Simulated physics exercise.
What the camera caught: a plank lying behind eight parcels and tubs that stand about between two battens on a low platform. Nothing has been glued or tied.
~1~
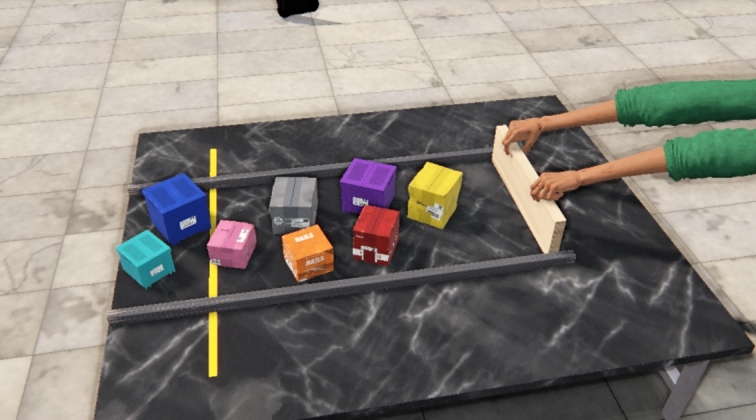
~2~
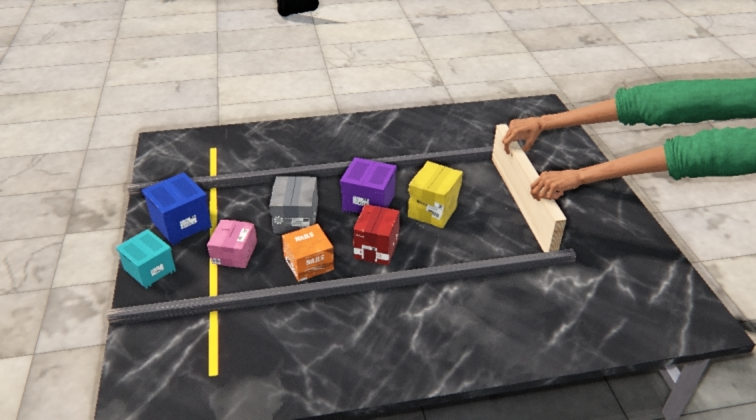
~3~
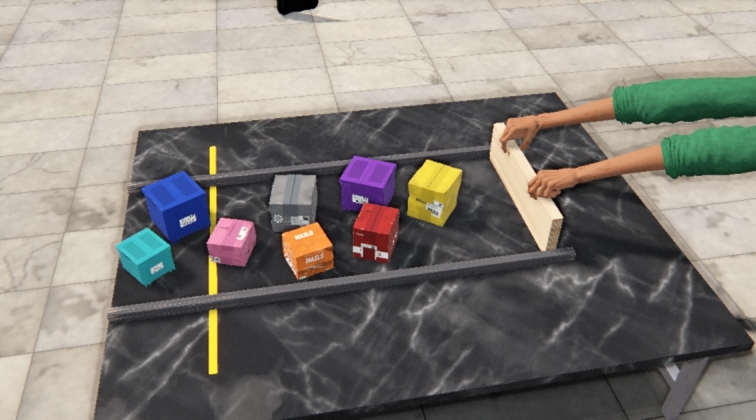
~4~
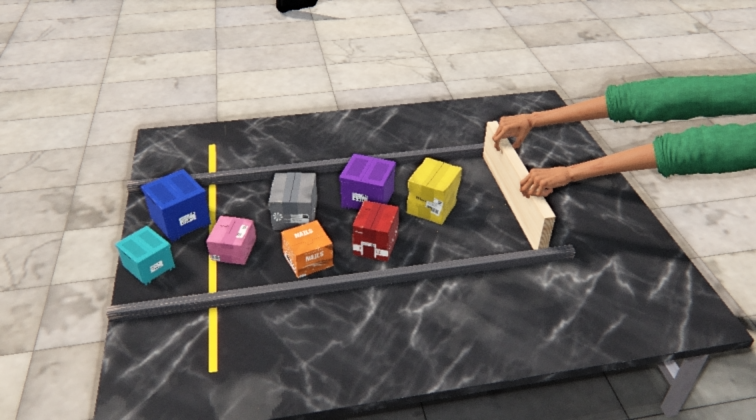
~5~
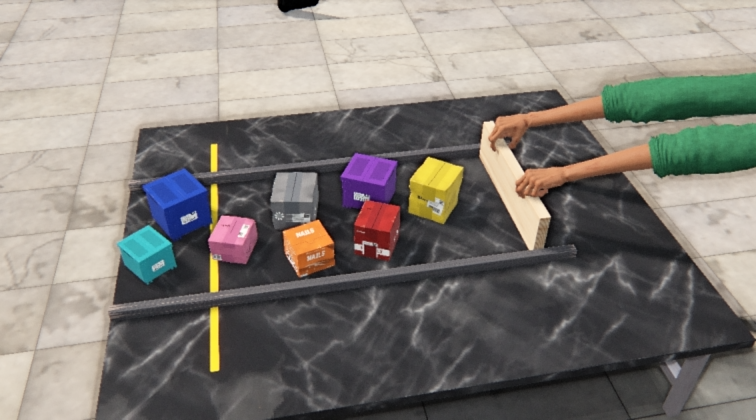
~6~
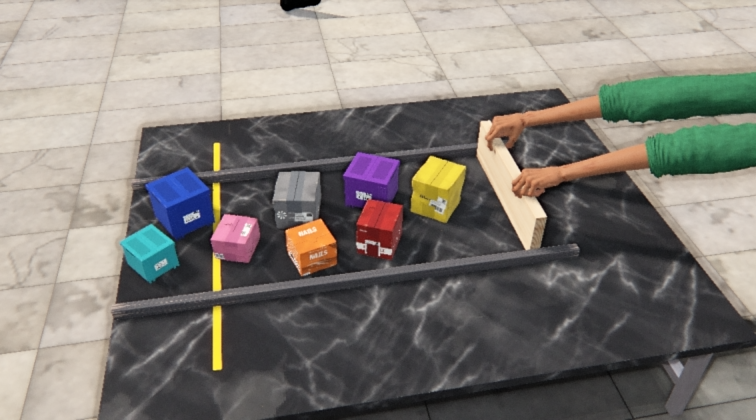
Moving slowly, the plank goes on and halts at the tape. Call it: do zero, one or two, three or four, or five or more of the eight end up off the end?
One or two end up off it.
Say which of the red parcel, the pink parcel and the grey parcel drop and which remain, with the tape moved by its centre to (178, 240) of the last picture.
Short version: The red parcel sits tight, the pink parcel heads down, the grey parcel heads down.
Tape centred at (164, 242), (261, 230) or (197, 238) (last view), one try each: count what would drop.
In order, the counts are 5, 0 and 3.
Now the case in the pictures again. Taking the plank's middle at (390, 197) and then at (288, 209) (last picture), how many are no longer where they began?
First 4, after that 7.
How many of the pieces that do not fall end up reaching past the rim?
The count is 2.
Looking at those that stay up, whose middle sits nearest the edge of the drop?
The pink parcel, that one.
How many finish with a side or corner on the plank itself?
Counting them up gives 3.
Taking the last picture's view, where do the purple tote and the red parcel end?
The purple tote settles near (185, 189); as for the red parcel, near (195, 259).
Early on, none off yet; turquoise tote at rest near (150, 254); blue tote at rest near (182, 204); pink parcel at rest near (236, 238).
A while later, none off yet; turquoise tote moving near (147, 255); blue tote travelled a little near (156, 210); pink parcel travelled about its own width near (188, 240).
Finally, the number that fall off is one or two; lost, blue tote and turquoise tote.
